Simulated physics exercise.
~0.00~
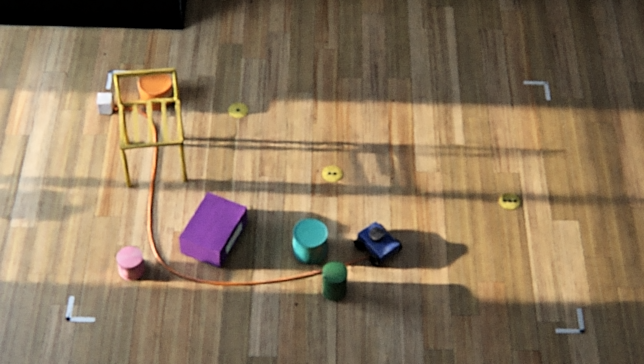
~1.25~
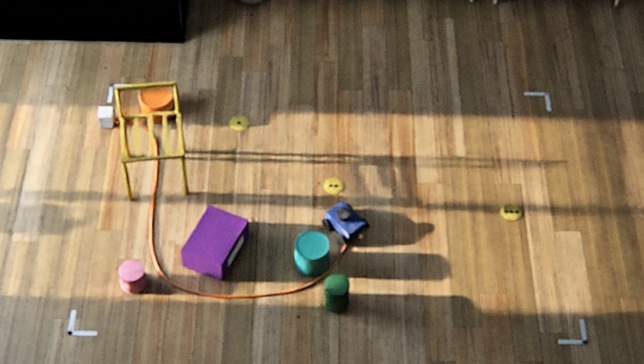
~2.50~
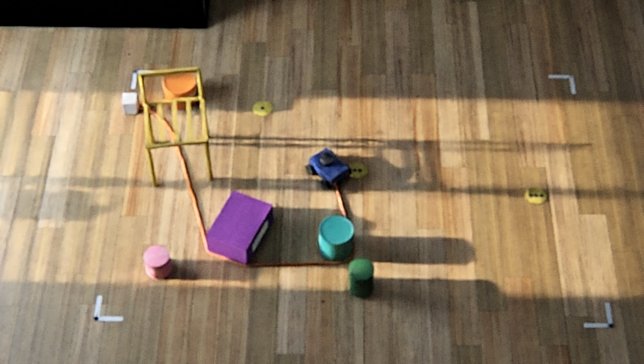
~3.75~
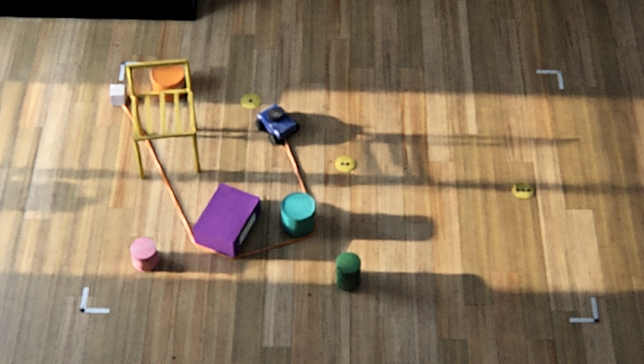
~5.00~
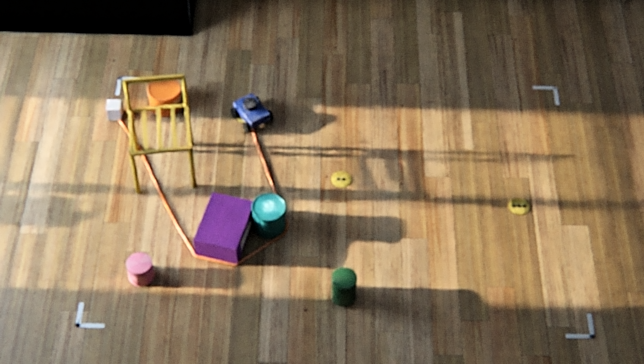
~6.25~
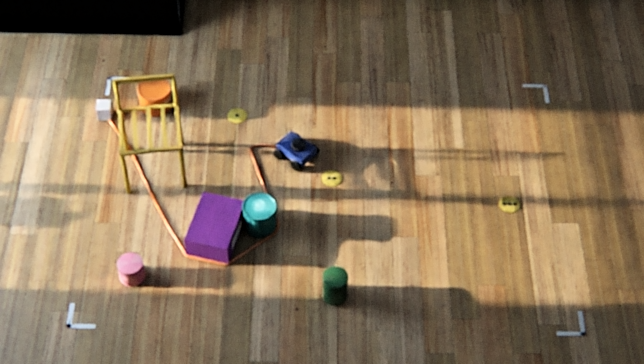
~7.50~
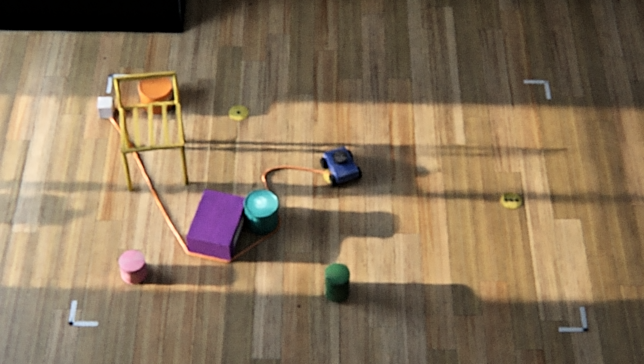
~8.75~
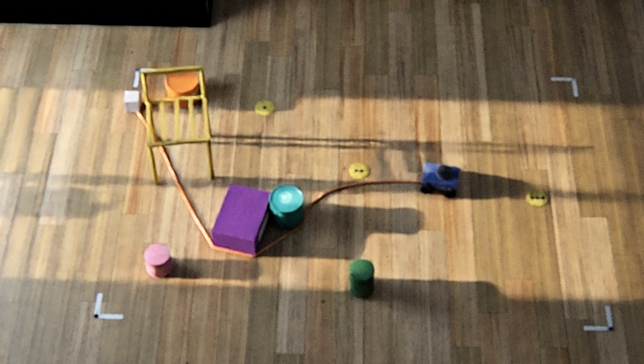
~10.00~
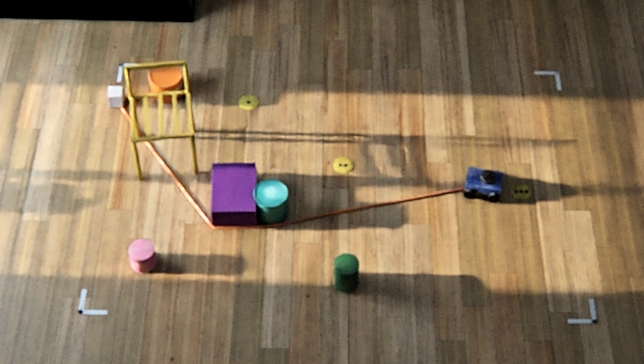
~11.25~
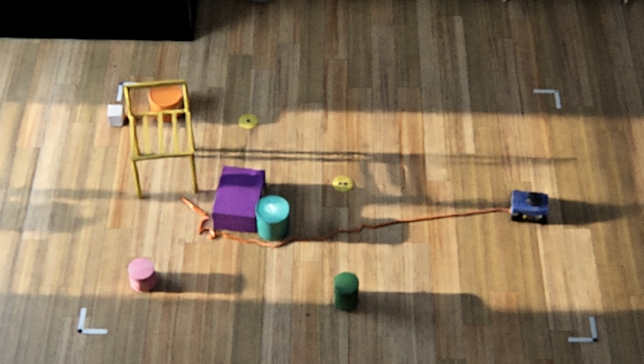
A blue cart trailing an orange lead drags a teal bin against a purple box, then drives right until the lead pulls free.
